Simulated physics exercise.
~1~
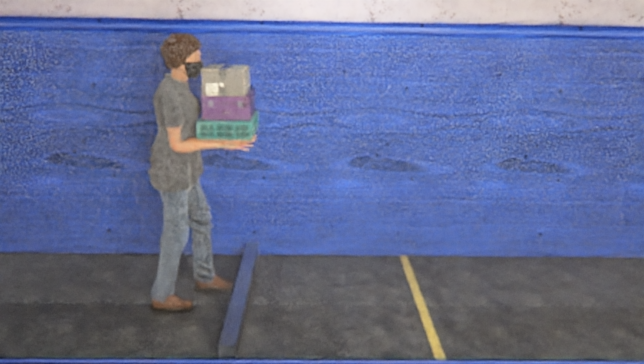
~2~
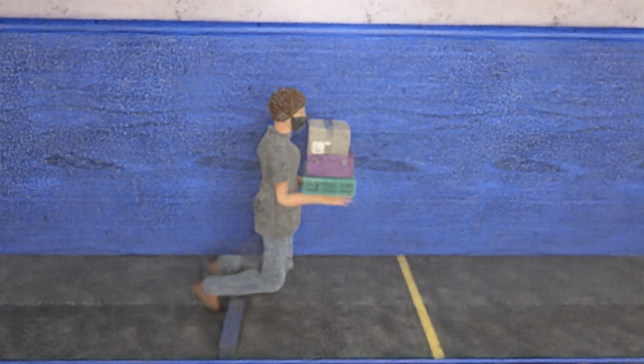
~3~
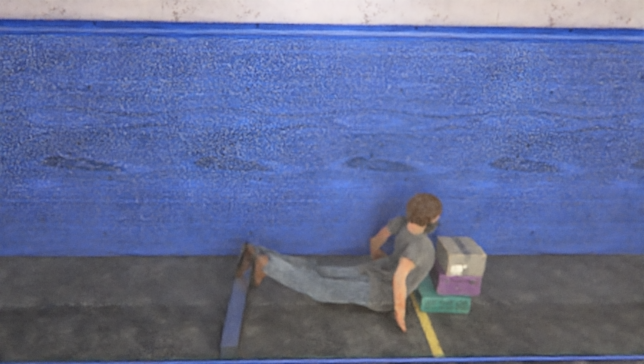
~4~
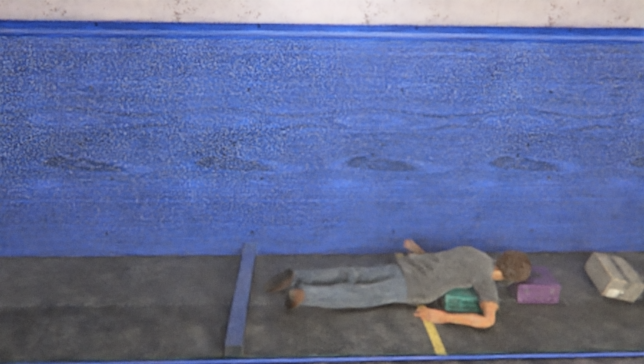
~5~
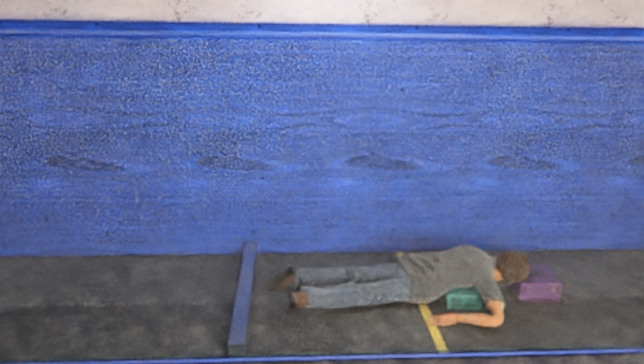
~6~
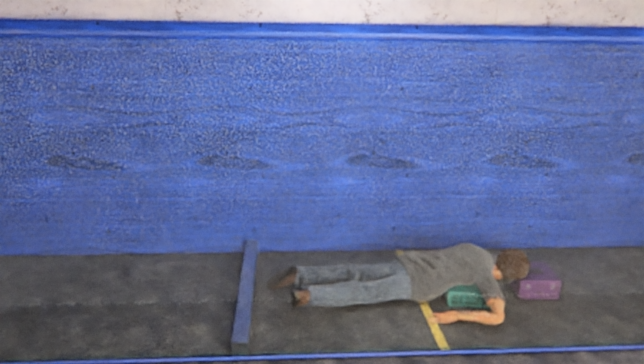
In this clip, a masked person holding a grey carton, purple box and teal crate pitches forward over a floor rail and lands face down; the carton tumbles out of view at right, the purple box rests beyond the yellow line, and the crate lies just past it beneath them.
